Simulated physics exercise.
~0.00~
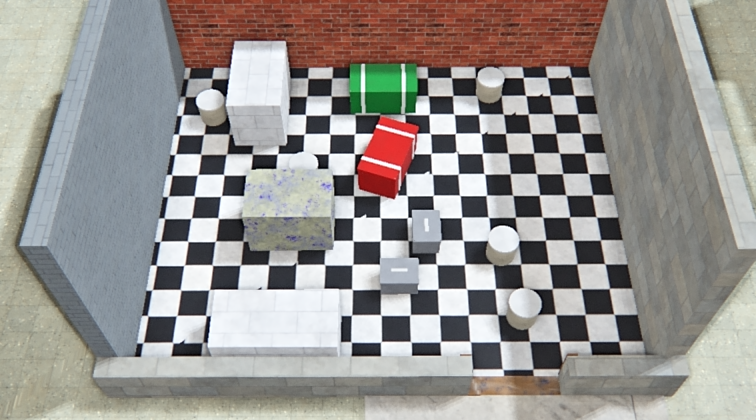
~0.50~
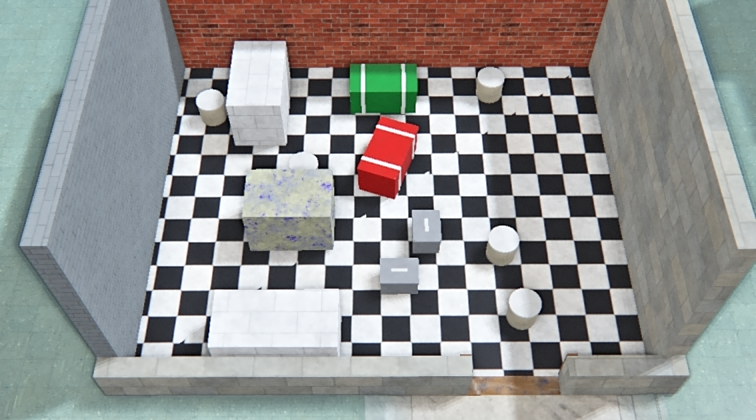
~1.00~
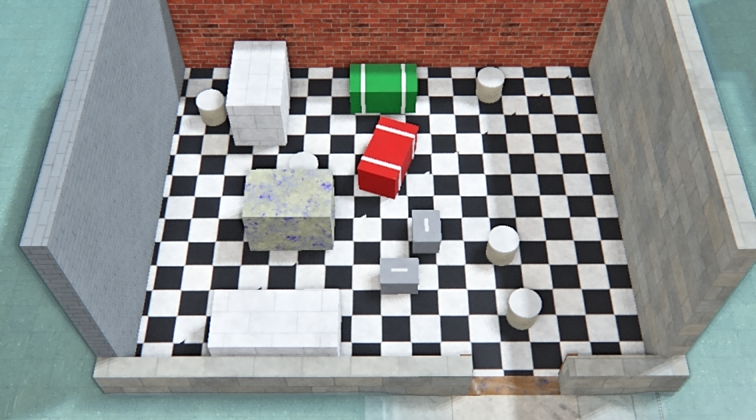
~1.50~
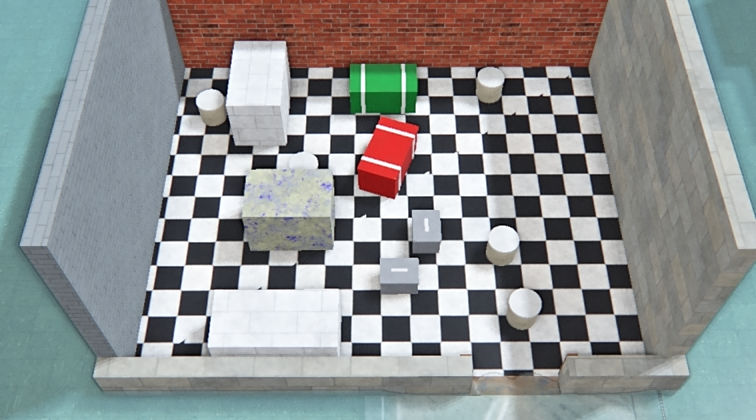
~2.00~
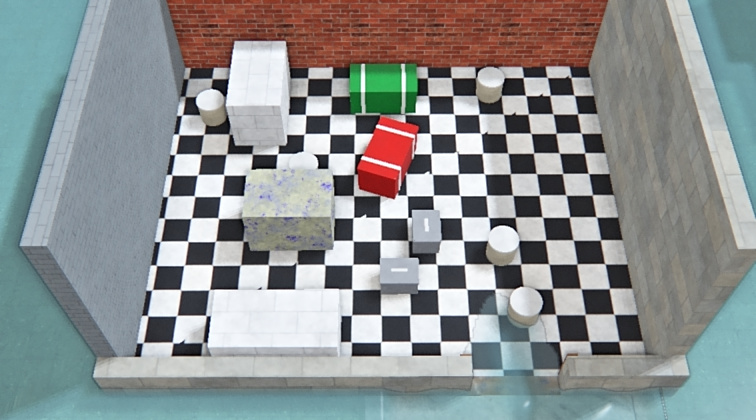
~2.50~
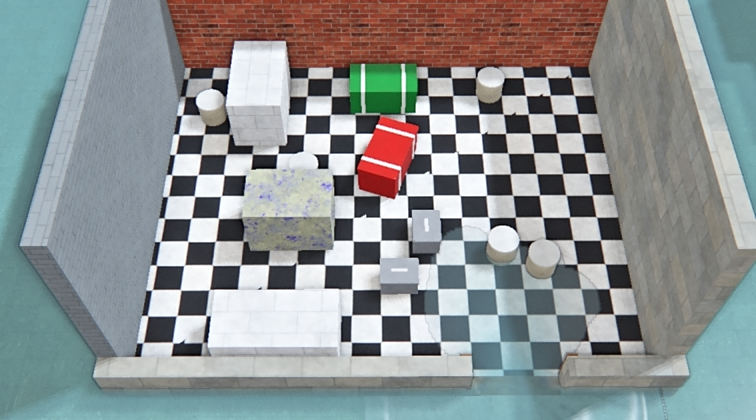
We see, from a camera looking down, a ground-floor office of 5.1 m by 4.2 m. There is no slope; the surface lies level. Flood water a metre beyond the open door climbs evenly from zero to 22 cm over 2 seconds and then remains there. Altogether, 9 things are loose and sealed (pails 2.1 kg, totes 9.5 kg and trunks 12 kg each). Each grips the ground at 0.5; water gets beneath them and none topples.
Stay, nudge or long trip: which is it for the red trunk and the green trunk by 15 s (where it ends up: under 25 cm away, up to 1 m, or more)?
The red trunk shifts slightly; the green trunk goes a long way.
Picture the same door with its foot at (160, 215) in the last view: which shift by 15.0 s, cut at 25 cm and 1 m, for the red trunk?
As for the red trunk, it winds up a long way off.
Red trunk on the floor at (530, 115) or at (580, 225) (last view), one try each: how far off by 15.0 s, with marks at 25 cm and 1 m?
Going in order, it gets pushed a long way and then it gets pushed a long way.
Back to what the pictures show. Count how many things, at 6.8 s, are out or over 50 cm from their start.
The number by then is 3.
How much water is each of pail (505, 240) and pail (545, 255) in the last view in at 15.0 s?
About 7 and 13 cm.
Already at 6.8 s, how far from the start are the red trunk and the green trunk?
Close to 0 and 5 centimetres by then.
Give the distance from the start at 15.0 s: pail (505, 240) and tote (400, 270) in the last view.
Net displacement, in order: 300 cm; 30 cm.
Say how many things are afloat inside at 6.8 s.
The count is 3.
After 3.5 s the red trunk is near (388, 147), 0.0 m from its start, aground; the green trunk is near (383, 78), 0.0 m from its start, aground; 0 afloat.
After 6.8 s the red trunk is near (388, 147), 0.0 m from its start, aground; the green trunk is near (379, 77), 0.0 m from its start, aground; 3 afloat.
After 11.0 s the red trunk is near (388, 144), 0.0 m from its start, afloat; the green trunk is near (319, 141), 1.2 m from its start, afloat; 7 afloat.
After 15.0 s the red trunk is near (343, 150), 0.5 m from its start, afloat; the green trunk is near (219, 170), 2.3 m from its start, afloat; 8 afloat.
